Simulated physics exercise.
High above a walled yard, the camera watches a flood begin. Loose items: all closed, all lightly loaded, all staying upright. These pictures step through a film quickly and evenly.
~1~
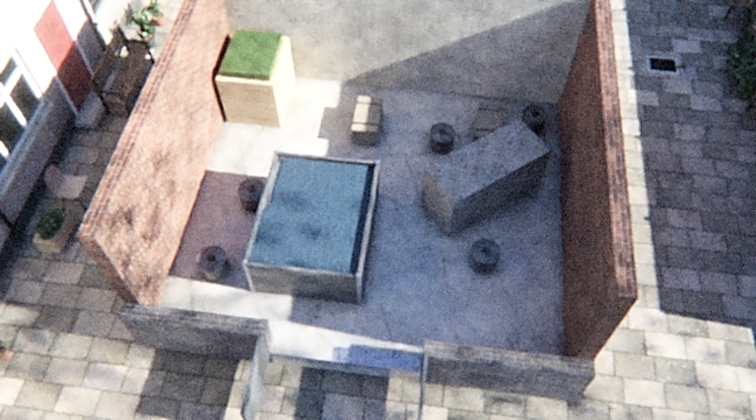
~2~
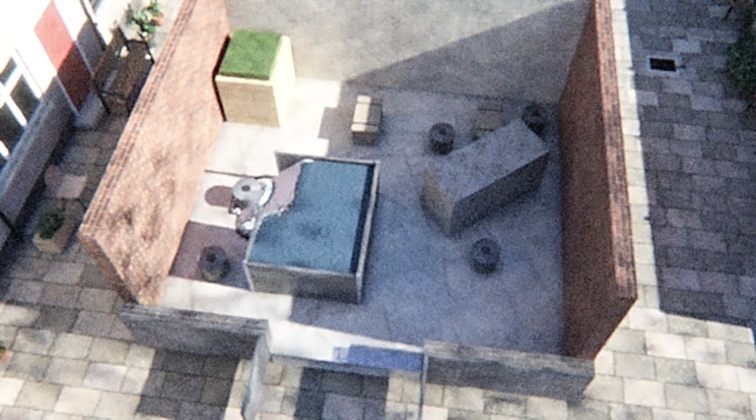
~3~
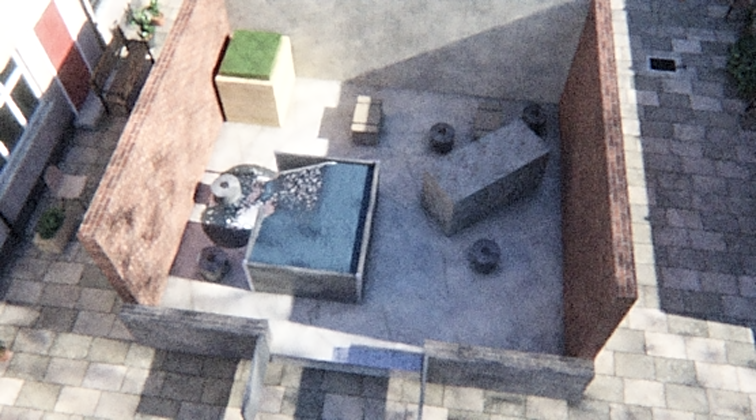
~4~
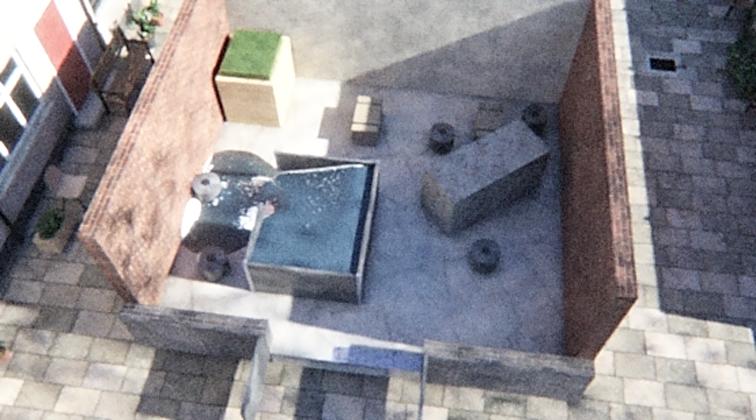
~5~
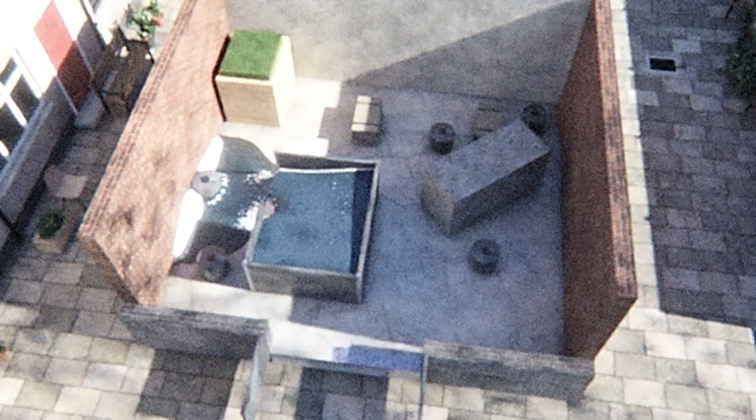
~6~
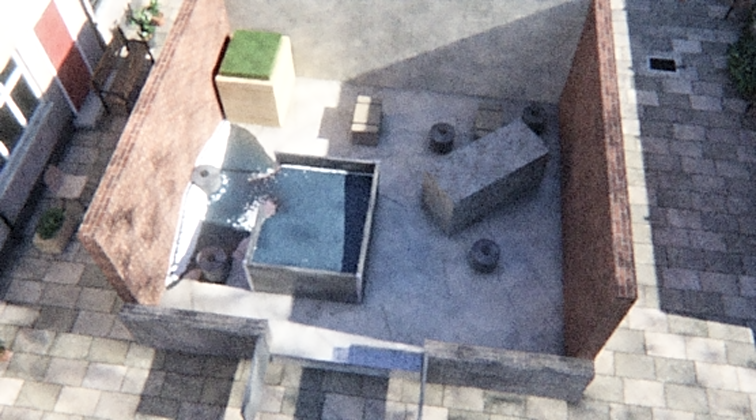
We see a walled yard from above, with a water-filled tank, a grey block and small dark round objects; water bursts from the tank's left side, spreads across the floor and washes up against the left brick wall.
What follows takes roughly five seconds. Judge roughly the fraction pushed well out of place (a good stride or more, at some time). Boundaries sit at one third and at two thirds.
The share is at least two thirds.
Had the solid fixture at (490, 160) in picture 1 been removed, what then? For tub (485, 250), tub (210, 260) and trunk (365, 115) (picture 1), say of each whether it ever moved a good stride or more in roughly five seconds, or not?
First object never went far; second object was driven off; third object was driven off.
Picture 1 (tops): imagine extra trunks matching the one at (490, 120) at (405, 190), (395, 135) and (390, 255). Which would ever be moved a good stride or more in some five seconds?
First remains in place, second driven off, third remains in place.
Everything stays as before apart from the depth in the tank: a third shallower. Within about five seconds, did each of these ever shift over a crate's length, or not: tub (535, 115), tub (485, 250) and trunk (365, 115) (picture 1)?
One: Stayed below the mark. Two: Stayed below the mark. Three: Passed the mark.
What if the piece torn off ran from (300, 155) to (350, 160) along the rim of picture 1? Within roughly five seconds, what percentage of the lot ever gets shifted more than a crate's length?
About 60 per cent.
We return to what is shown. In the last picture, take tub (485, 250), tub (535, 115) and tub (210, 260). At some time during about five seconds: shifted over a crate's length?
Never got far, never got far, went a long way.
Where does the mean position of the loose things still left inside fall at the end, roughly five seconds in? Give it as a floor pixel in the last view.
The mean position lies close to (490, 169).
A moment on, 1 of 7 are well off their spots; 1 afloat.
Next, 2 of 7 are well off their spots; 0 afloat.
Later, 3 of 7 are well off their spots; 2 afloat.
In the end, 5 of 7 are well off their spots, and 5 have been at some point; 5 afloat.
